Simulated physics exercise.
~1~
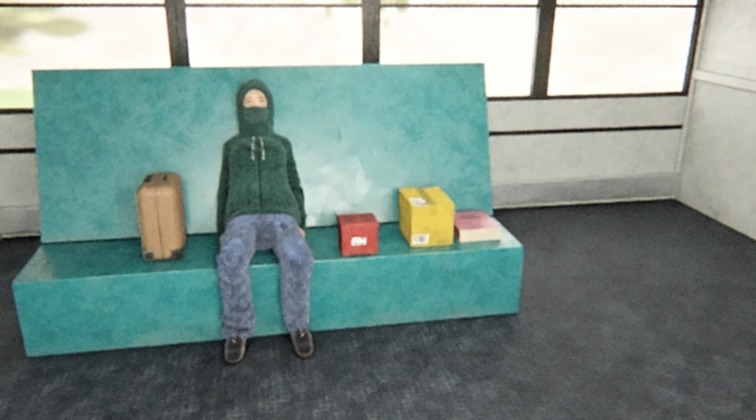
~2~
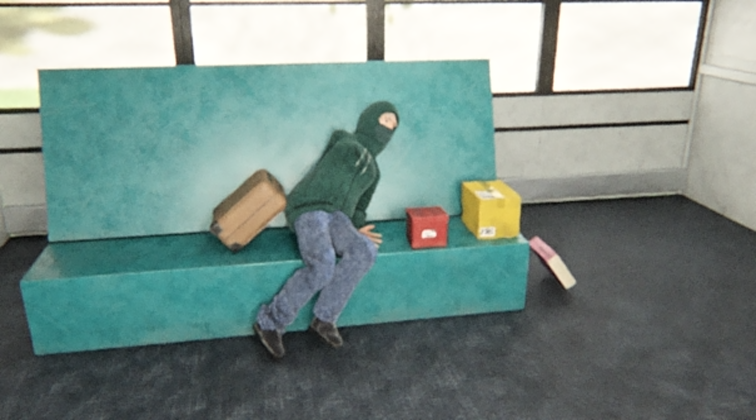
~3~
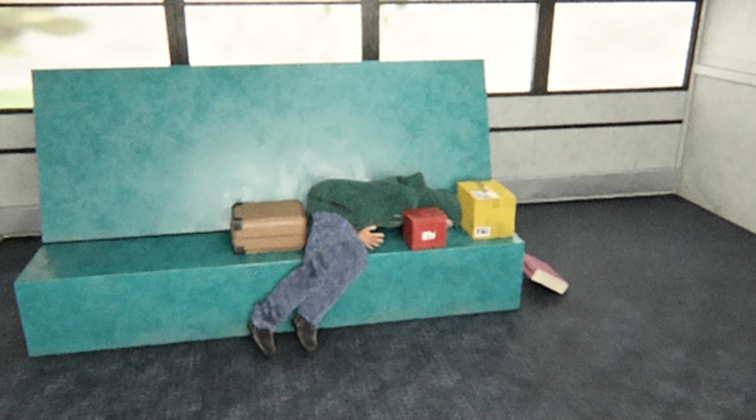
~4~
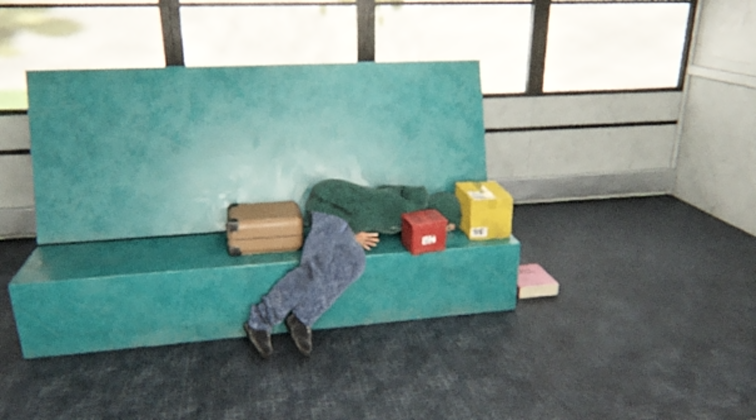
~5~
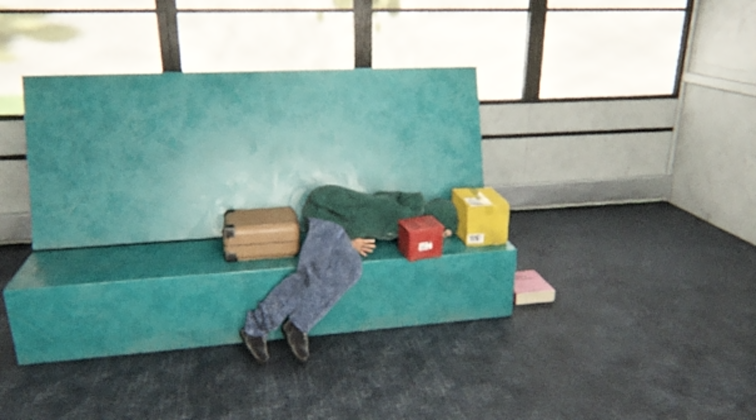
Shuttle bench with a limp hooded commuter slumping right among sliding bags, brown case toppling and pink folder dropping to the floor.
